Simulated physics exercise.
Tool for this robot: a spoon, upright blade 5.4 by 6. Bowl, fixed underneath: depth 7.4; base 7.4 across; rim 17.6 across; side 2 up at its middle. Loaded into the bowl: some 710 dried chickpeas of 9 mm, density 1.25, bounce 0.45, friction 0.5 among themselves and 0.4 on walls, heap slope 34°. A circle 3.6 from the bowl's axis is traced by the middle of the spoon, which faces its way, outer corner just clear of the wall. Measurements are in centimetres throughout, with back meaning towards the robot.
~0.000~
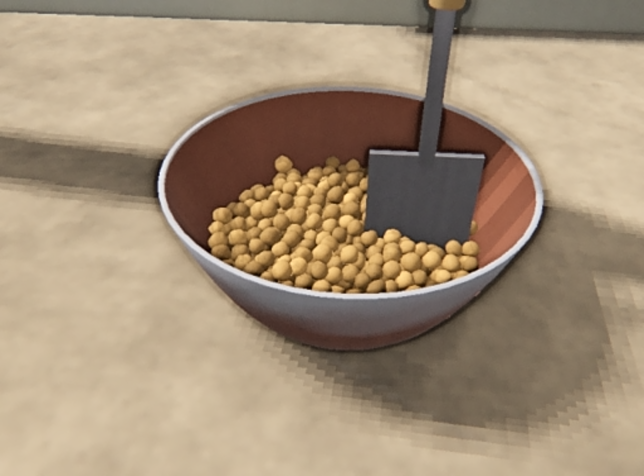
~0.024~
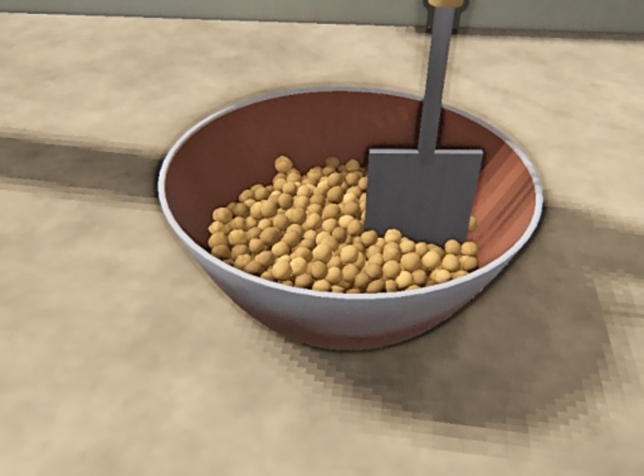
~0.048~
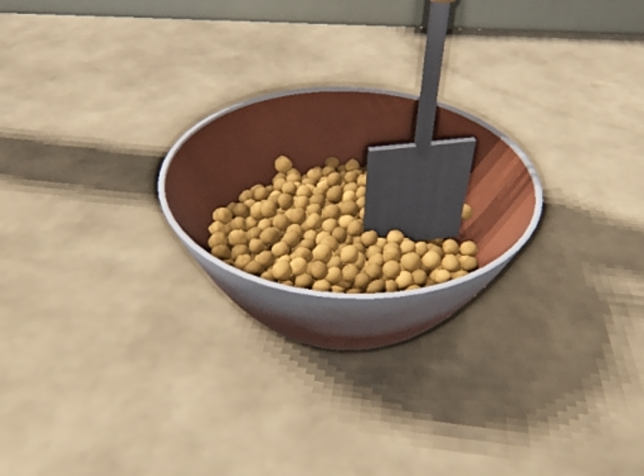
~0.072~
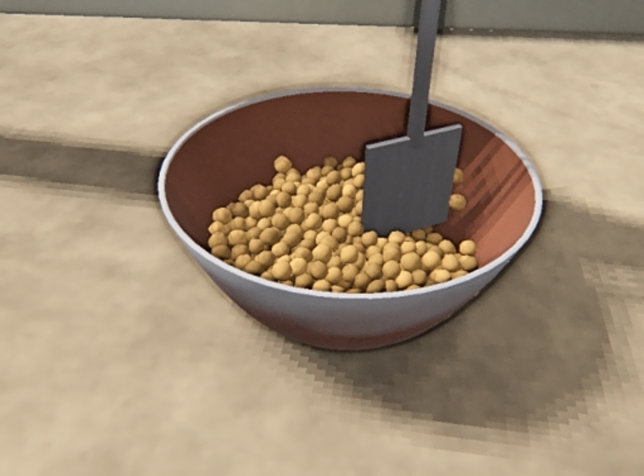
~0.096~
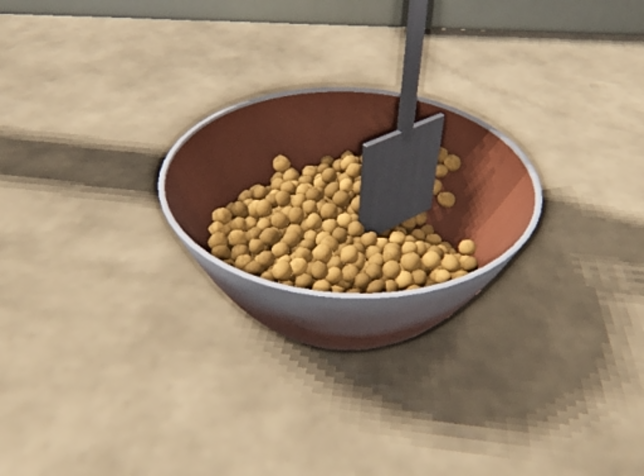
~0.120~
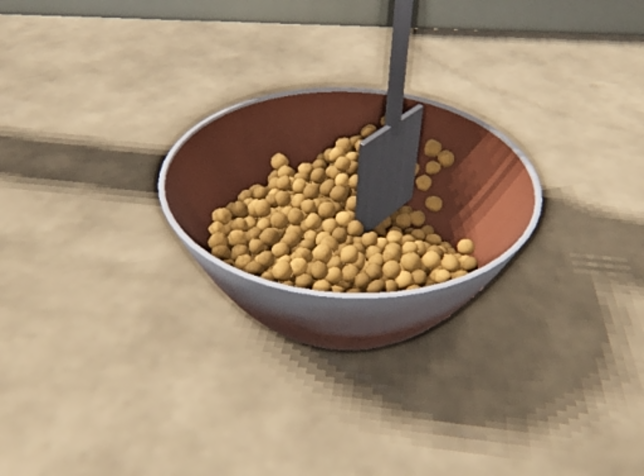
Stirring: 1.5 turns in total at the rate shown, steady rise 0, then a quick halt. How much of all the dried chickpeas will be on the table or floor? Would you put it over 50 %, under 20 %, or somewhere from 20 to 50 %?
I would put it under 20 %.
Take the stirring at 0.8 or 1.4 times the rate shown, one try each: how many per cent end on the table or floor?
Roughly 5 and 20 per cent.
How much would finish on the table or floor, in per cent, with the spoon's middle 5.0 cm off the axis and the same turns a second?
It would come to about 0 per cent.
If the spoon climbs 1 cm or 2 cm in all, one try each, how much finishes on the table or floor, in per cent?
First try about 5 per cent, second about 5 per cent.
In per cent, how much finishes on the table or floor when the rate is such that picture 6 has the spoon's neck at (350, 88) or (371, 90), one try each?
Some 30 and 20 per cent respectively.
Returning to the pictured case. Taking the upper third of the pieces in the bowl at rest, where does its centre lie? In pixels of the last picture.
Roughly at pixel (271, 254).
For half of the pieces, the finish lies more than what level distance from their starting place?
Roughly 7 cm.
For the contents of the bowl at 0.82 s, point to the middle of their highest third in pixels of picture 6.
In the last picture it sits around (332, 153).
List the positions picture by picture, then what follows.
Spoon neck at (431, 126), 0° round; upper third of the load around (340, 230), from x 220 to 470, top at y 165; 706 in the bowl, in the first picture.
Spoon neck at (430, 123), 4° round; upper third of the load around (341, 230), from x 220 to 470, top at y 165, in the second picture.
Spoon neck at (426, 116), 15° round; upper third of the load around (342, 225), from x 220 to 470, top at y 165, in the third picture.
Spoon neck at (419, 108), 28° round; upper third of the load around (343, 216), from x 220 to 470, top at y 165, in the fourth picture.
Spoon neck at (408, 102), 41° round; upper third of the load around (342, 212), from x 220 to 470, top at y 140, in the fifth picture.
Spoon neck at (395, 96), 54° round; upper third of the load around (340, 209), from x 220 to 470, top at y 120; 706 in the bowl, in the sixth picture.
After 0.47 s, 244° round, highest piece 10 above the table; 689 in the bowl, 7 on the table or floor, 10 in flight or on the tool.
After 0.82 s, 74° round, highest piece 9 above the table; 657 in the bowl, 44 on the table or floor, 5 in flight or on the tool.
After 1.20 s, 180° round, highest piece 8 above the table; 631 in the bowl, 74 on the table or floor, 1 in flight or on the tool.
After 1.90 s, 180° round, highest piece 8 above the table; 631 in the bowl, 75 on the table or floor.
At rest, 631 in the bowl, 75 on the table or floor. That is 11 % on the table or floor.
